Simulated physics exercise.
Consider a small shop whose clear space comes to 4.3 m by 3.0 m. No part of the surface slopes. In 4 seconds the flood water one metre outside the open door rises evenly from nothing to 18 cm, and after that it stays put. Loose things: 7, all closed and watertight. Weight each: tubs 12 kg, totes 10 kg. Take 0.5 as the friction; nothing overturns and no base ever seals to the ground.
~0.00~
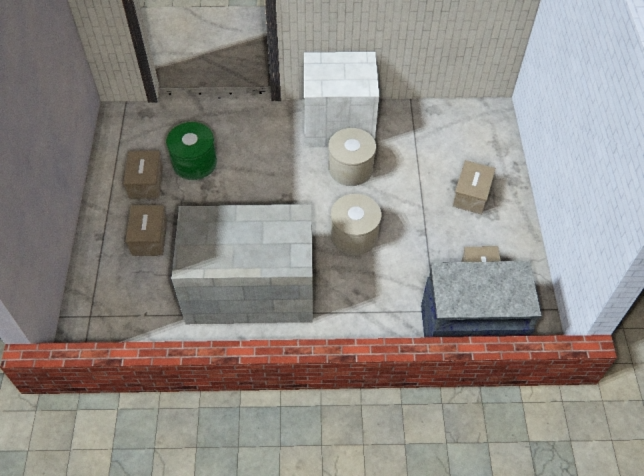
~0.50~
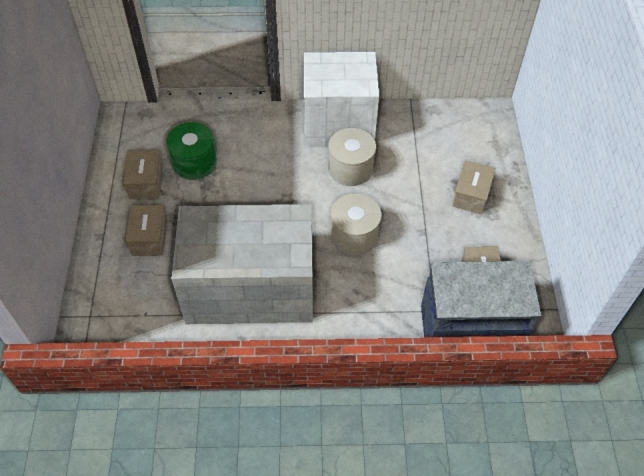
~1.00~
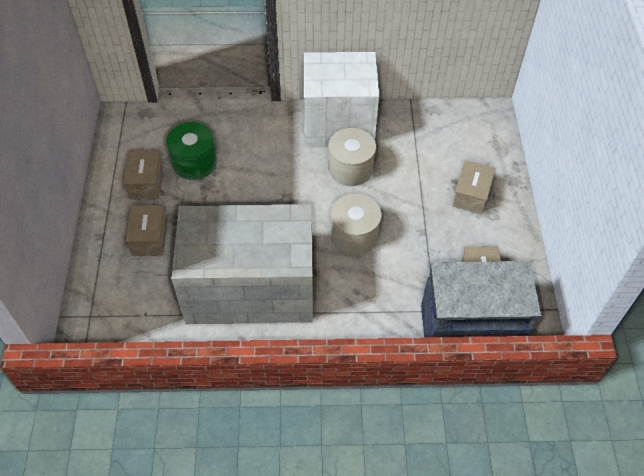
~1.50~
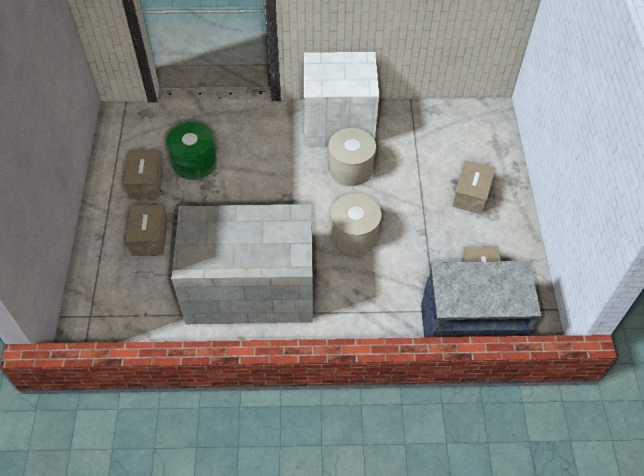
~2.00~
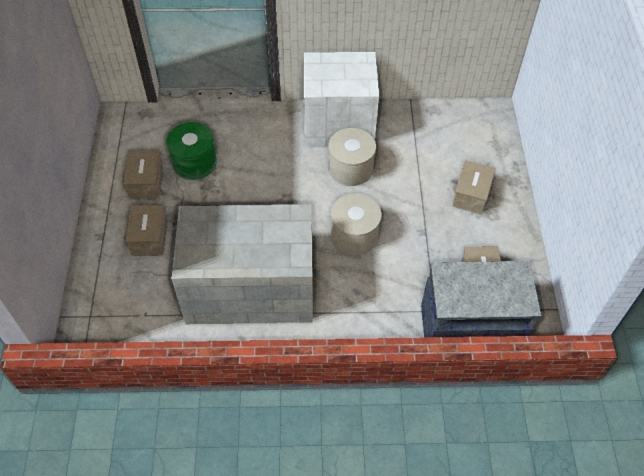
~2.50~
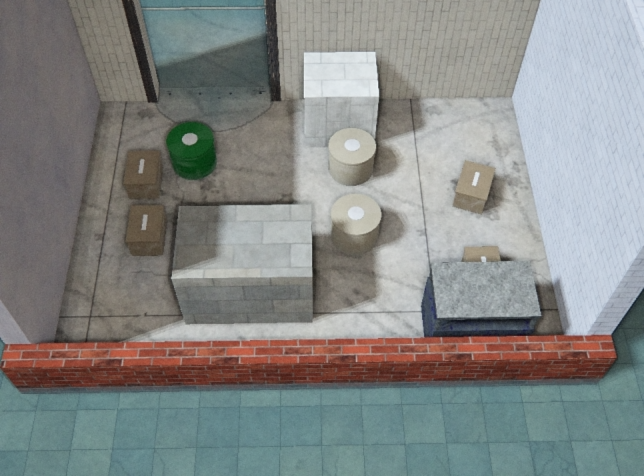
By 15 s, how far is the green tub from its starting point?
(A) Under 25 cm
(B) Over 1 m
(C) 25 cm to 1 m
B.
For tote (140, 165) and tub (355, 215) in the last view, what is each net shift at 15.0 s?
First 150 cm, then 60 cm.
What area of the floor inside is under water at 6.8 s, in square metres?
9.0 m2.
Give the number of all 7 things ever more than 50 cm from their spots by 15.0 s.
It works out to 5.
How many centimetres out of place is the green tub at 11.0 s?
Around 150 centimetres.
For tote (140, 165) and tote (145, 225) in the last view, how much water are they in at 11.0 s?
Depth approx. 15 cm / 11 cm.
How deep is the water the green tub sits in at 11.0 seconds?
Roughly 13 cm deep.
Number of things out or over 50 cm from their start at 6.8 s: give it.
I make it 3 by then.
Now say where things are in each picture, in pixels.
The first picture shows the green tub at (190, 140) rests on the ground; water covers 0.0 m2; 0 of 7 have shifted.
The second picture shows the green tub at (190, 140) rests on the ground; water covers 0.0 m2; 0 of 7 have shifted.
The third picture shows the green tub at (190, 140), on the bottom; 0.0 m2 under water; 0 of 7 have shifted.
The fourth picture shows the green tub at (190, 140), on the bottom; water covers 0.0 m2; 0 of 7 have shifted.
The fifth picture shows the green tub at (190, 140) rests on the ground; water covers 0.0 m2; 0 of 7 have shifted.
The sixth picture shows the green tub at (190, 140), on the bottom; water covers 0.4 m2; 0 of 7 have shifted.
After 3.5 s the green tub is near (189, 141), 0.0 m from its start, aground; 0 afloat.
After 6.8 s the green tub is near (203, 208), 0.9 m from its start, afloat; 1 afloat.
After 11.0 s the green tub is near (152, 293), 1.7 m from its start, afloat; 5 afloat.
After 15.0 s the green tub is near (159, 322), 2.0 m from its start, afloat; 7 afloat.
